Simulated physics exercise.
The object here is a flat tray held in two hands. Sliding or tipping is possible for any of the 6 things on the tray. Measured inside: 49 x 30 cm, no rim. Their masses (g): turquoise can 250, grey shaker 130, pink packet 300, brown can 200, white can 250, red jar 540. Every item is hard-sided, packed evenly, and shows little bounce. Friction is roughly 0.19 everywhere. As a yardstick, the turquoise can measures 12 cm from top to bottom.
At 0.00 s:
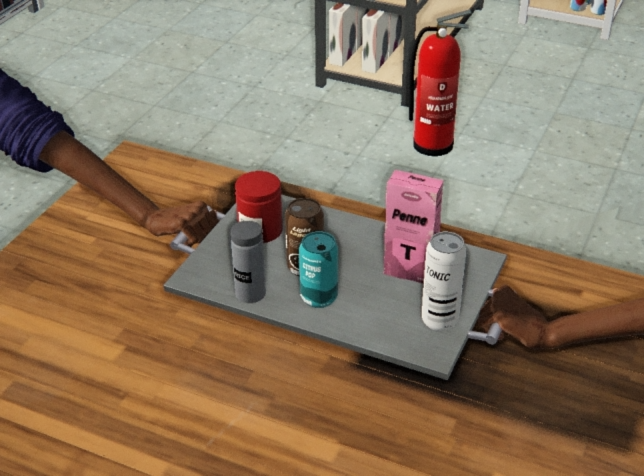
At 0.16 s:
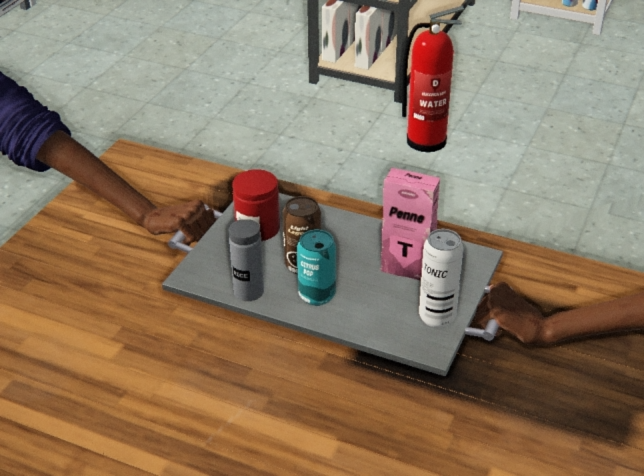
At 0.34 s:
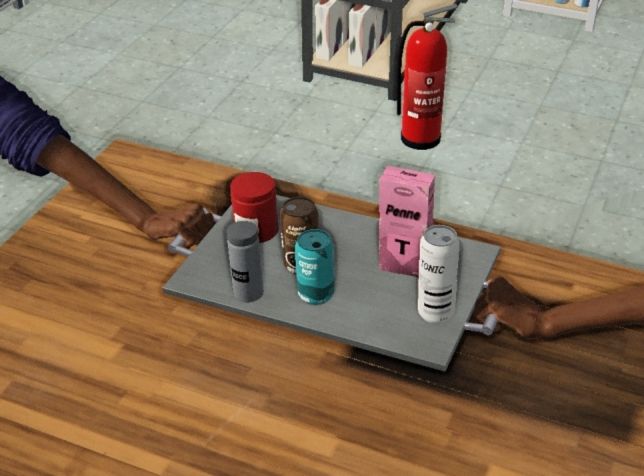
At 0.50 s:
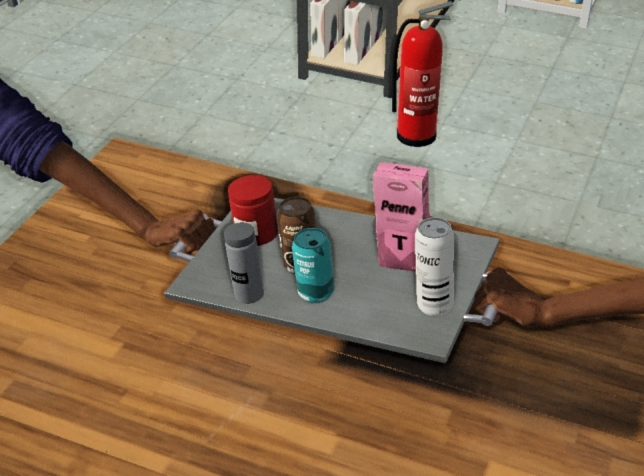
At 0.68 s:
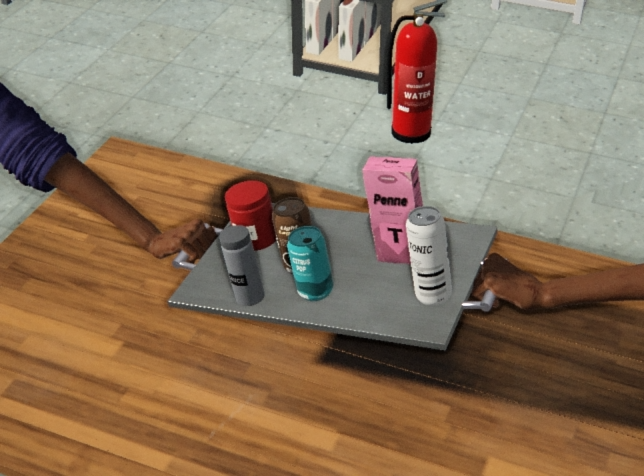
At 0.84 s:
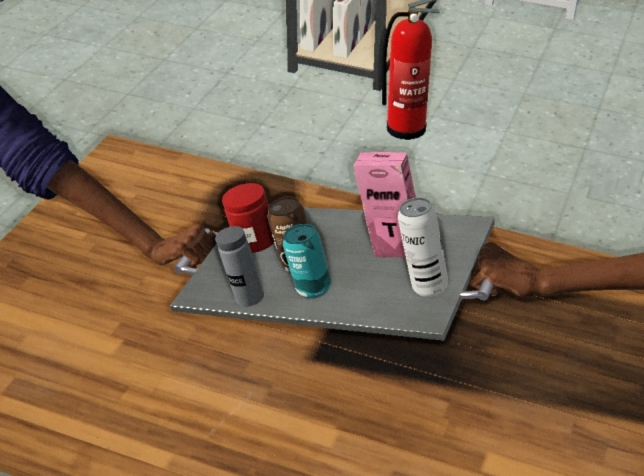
A gray tray held by two hands over a wooden counter stayed nearly level at first, then its right side rose, tilting it gently leftward as the six containers leaned along with it.
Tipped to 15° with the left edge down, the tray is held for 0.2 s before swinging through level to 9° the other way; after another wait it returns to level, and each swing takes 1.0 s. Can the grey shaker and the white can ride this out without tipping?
In order: Grey shaker: Down; white can: Up.
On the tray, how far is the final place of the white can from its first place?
About 38 cm.
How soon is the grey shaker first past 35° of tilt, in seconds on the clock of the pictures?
I'd say around the 1.6 s mark.
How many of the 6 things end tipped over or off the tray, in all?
Total count: 5.
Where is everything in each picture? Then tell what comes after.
Tray level; grey shaker (249, 262); white can (443, 283), in the first frame.
Tray level; brown can (302, 237); red jar (257, 205), in the second frame.
Tray at 2°, left edge down; turquoise can (315, 268); pink packet (406, 224), in the third frame.
Tray at 5°, left edge down; red jar (253, 211), in the fourth frame.
Tray at 10°, left edge down; turquoise can (311, 265); pink packet (397, 212), in the fifth frame.
Tray at 13°, left edge down; grey shaker (240, 267); white can (424, 249), in the sixth frame.
By 1.44 s, tray at 14°, left edge down; red jar now off the tray; white can 15 cm from its spot near (338, 243); grey shaker 14 cm from its spot near (170, 263).
By 1.74 s, tray at 6°, left edge down; turquoise can, grey shaker and brown can now off the tray; white can 31 cm from its spot near (261, 232); pink packet 33 cm from its spot.
By 2.14 s, tray at 8°, right edge down; pink packet now off the tray; white can 38 cm from its spot near (232, 210).
By 3.04 s, tray at 4°, right edge down; white can 38 cm from its spot near (229, 214).
When it is over (4.0 s), off the tray and tipped over, turquoise can, grey shaker, pink packet, brown can and red jar; not toppled but over 5 cm from the start, white can. In the last view, grey shaker near (66, 405), white can near (226, 219).
